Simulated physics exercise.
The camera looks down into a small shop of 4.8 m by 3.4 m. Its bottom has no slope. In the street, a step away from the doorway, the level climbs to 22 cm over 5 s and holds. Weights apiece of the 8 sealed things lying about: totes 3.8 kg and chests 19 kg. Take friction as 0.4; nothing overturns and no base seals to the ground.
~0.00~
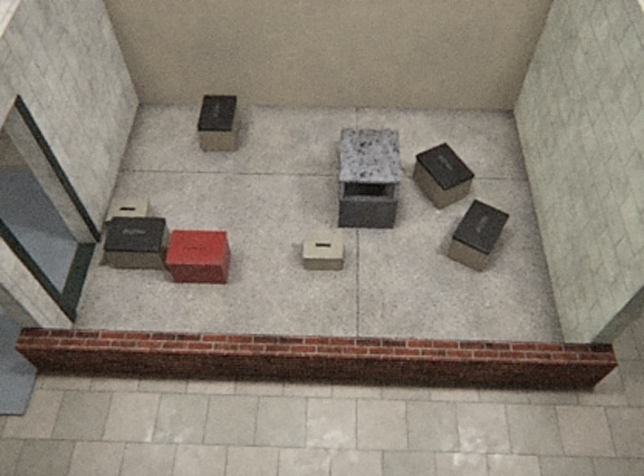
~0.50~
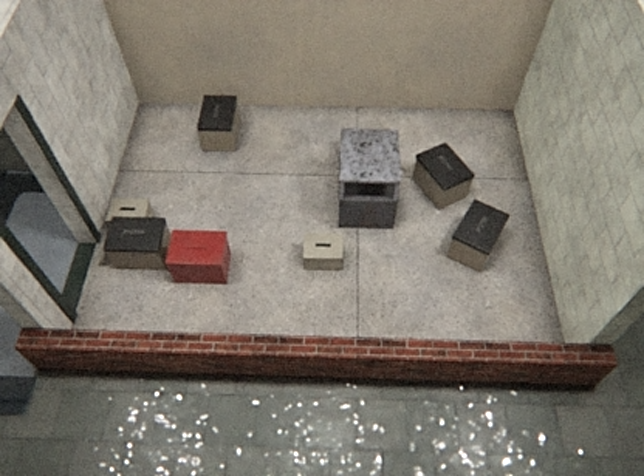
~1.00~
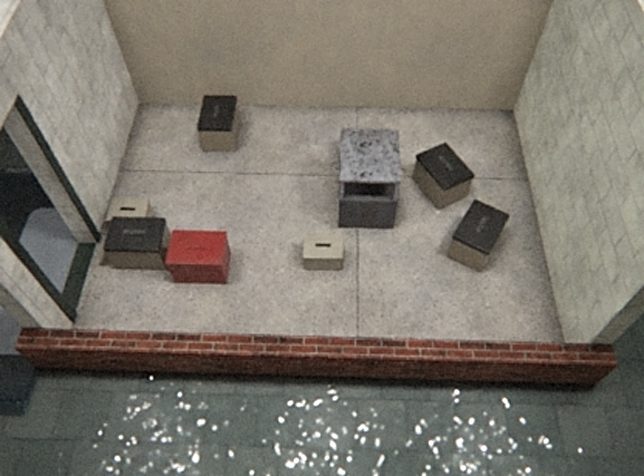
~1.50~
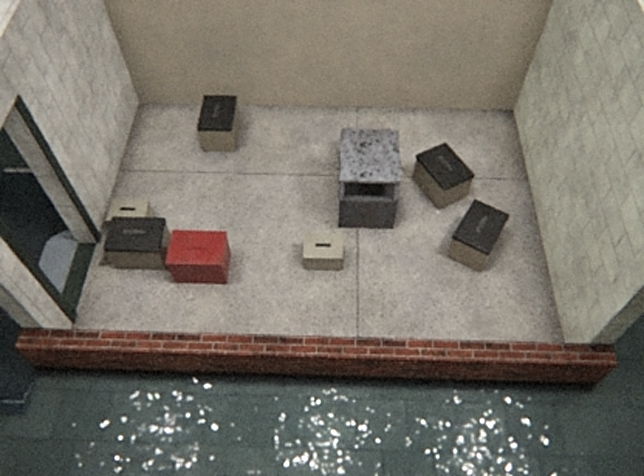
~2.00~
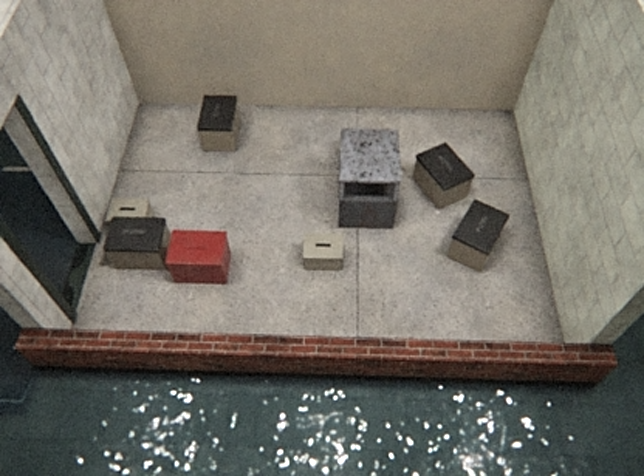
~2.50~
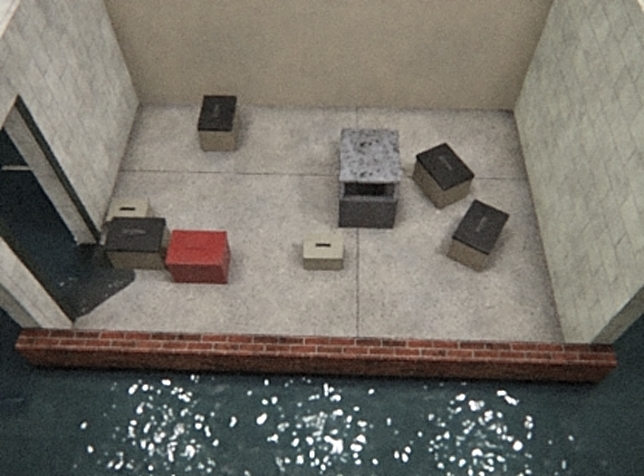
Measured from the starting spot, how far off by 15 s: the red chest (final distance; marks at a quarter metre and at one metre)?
The red chest ends far away.
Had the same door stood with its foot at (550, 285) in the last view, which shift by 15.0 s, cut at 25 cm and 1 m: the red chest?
Then the red chest ends far away.
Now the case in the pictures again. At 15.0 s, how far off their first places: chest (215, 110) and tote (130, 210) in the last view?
In turn: 40 cm, 120 cm.
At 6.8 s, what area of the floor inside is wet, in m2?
About 9.5 m2.
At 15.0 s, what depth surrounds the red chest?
Roughly 14 cm.
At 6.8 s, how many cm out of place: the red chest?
About 40 cm.
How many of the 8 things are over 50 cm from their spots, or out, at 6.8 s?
I count 2.
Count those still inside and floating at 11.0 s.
At that moment 2.
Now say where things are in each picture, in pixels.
The first picture shows the red chest at (196, 247), on the bottom; water covers 0.0 m2; 0 of 8 have shifted.
The second picture shows the red chest at (196, 247) rests on the ground; water covers 0.0 m2; 0 of 8 have shifted.
The third picture shows the red chest at (196, 247), on the bottom; water covers 0.0 m2; 0 of 8 have shifted.
The fourth picture shows the red chest at (196, 247) rests on the ground; 0.0 m2 under water; 0 of 8 have shifted.
The fifth picture shows the red chest at (196, 247) rests on the ground; water covers 0.0 m2; 0 of 8 have shifted.
The sixth picture shows the red chest at (196, 247), on the bottom; water covers 0.2 m2; 0 of 8 have shifted.
After 3.5 s the red chest is near (196, 247), 0.0 m from its start, aground; 0 afloat.
After 6.8 s the red chest is near (238, 247), 0.4 m from its start, aground; 0 afloat.
After 11.0 s the red chest is near (322, 244), 1.2 m from its start, aground; 2 afloat.
After 15.0 s the red chest is near (449, 299), 2.5 m from its start, afloat; 6 afloat.
